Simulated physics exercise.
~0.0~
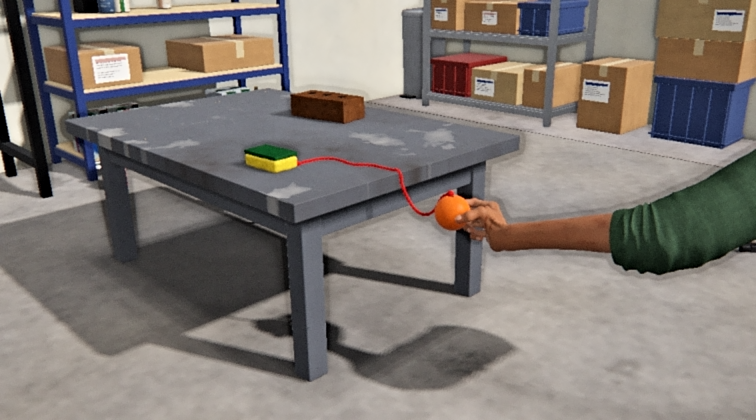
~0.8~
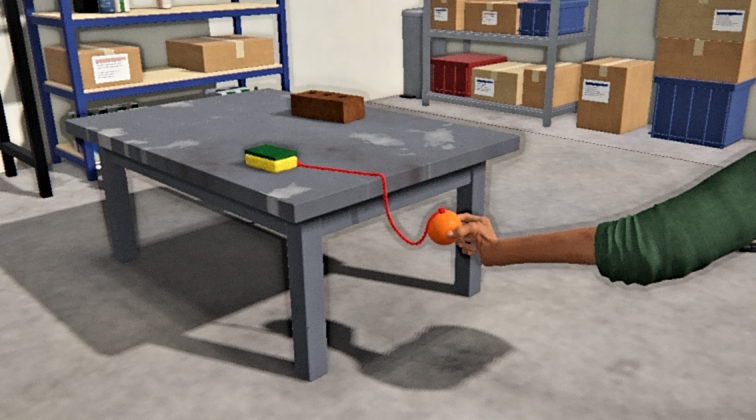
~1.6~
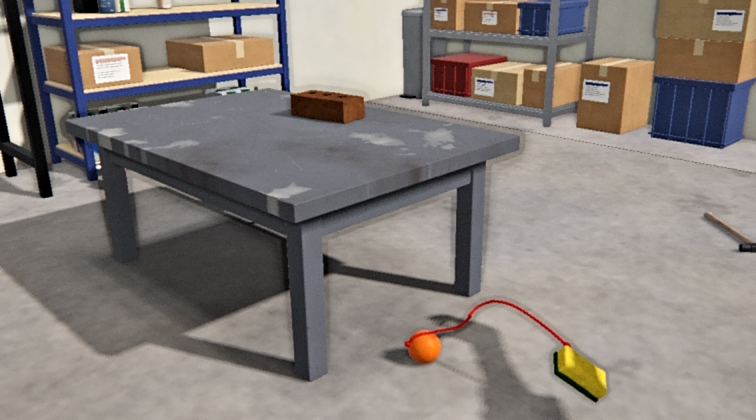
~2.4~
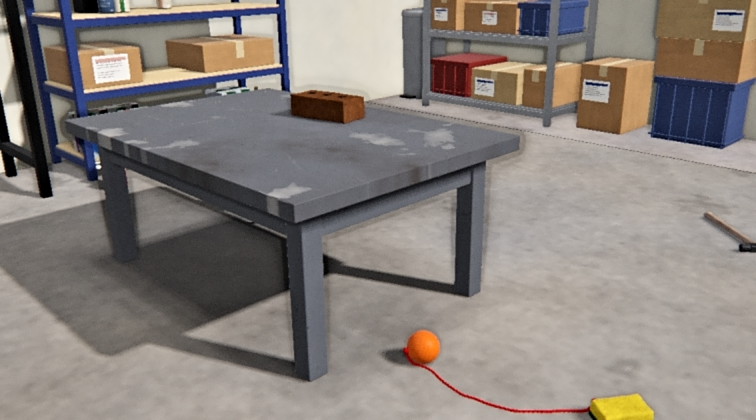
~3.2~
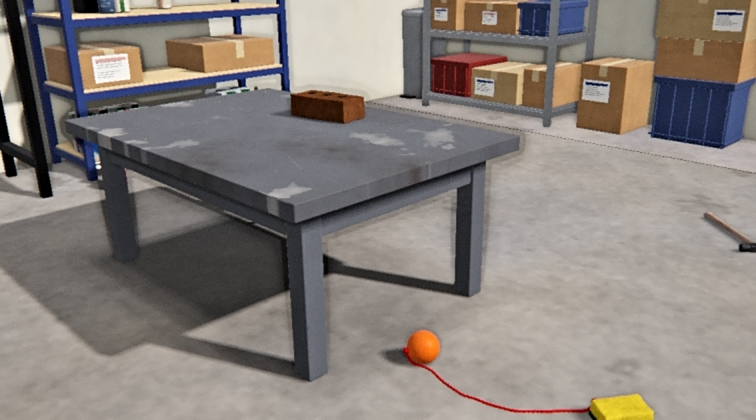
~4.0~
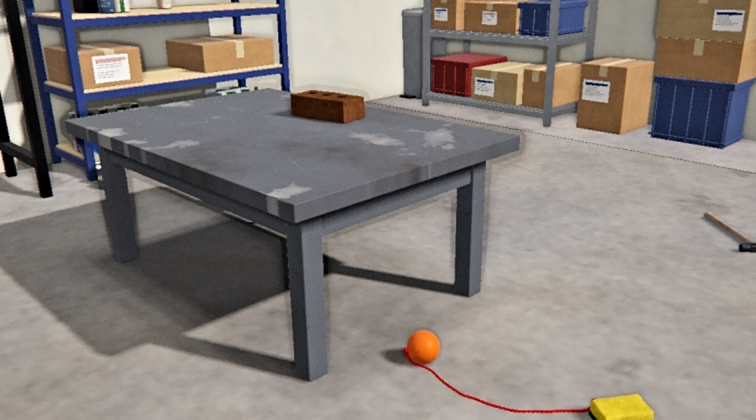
In a storage room with concrete flooring, seen from slightly above by a still camera, a grey workbench stands before shelves of boxes. A reddish-brown brick sits toward the back of its top, and a yellow and green sponge lies nearer the front, tied by a red shoelace to an orange. A hand reaching from the right holds the orange off the bench's end, lowers it slightly, then lets go and withdraws. The orange drops to the floor, and the sponge is dragged off after it, turning over. The sponge settles at lower right, the lace trailing to the orange, while the brick stays put.
